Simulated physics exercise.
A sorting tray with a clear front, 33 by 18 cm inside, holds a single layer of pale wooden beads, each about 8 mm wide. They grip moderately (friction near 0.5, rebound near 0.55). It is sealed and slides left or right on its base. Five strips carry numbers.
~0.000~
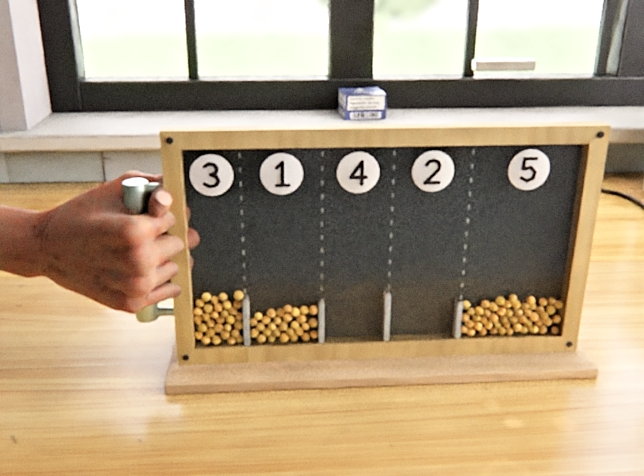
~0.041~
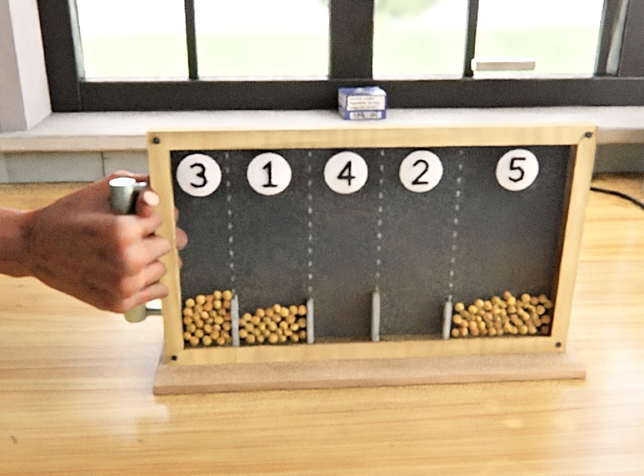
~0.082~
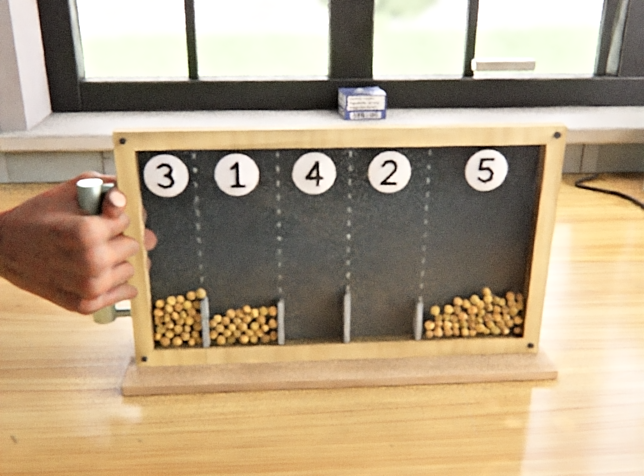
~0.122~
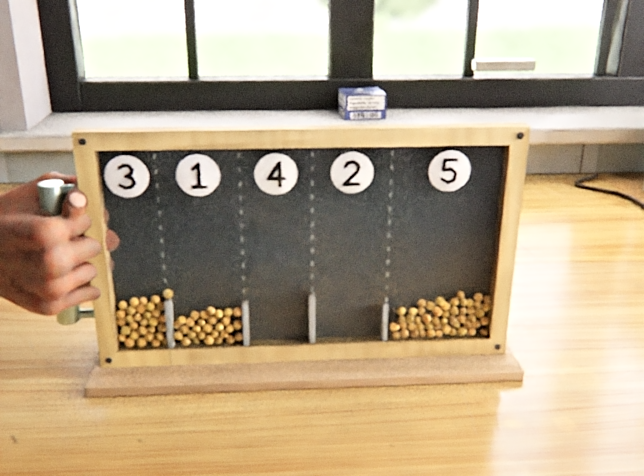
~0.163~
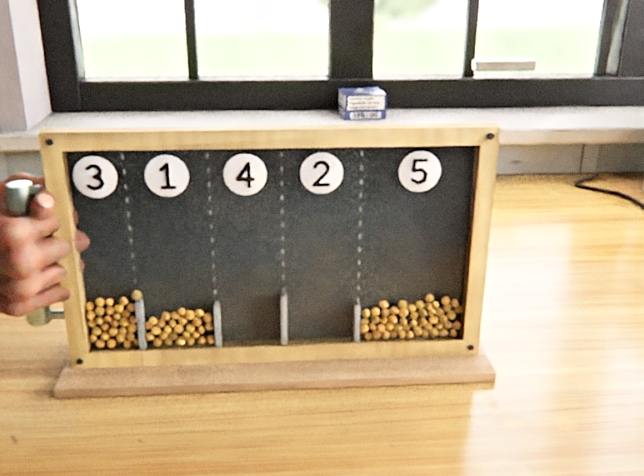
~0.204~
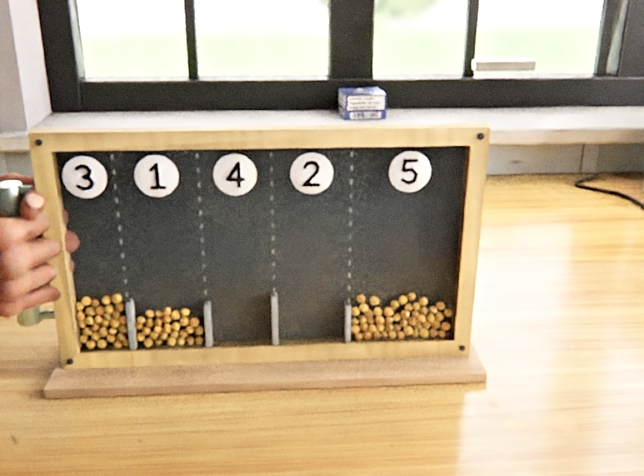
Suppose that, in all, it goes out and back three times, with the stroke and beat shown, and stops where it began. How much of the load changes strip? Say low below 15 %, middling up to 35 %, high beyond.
Low.
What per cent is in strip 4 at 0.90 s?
About 0 per cent.
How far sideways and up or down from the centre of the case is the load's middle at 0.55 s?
About 1 cm left and 7 cm below.
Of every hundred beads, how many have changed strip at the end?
Some 5 per cent.
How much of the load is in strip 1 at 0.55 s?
About 30 per cent.
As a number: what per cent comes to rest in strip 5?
Roughly 40 per cent.
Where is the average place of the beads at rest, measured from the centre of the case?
About 1 cm left and 7 cm below.
After 0.55 s, it is 9 cm to the left; no. 1, 30 %, no. 3, 25 %, no. 5, 45 %; 5 % have changed strip.
After 0.90 s, it is 5 cm to the left; no. 1, 30 %, no. 2, 5 %, no. 3, 25 %, no. 5, 40 %; 5 % have changed strip.
After 1.20 s, it is at its start; no. 1, 30 %, no. 2, 5 %, no. 3, 25 %, no. 5, 40 %; 5 % have changed strip.
Settled by 1.7 s, it is at its start; no. 1, 30 %, no. 2, 5 %, no. 3, 25 %, no. 4, 0 %, no. 5, 40 %; 5 % have changed strip.
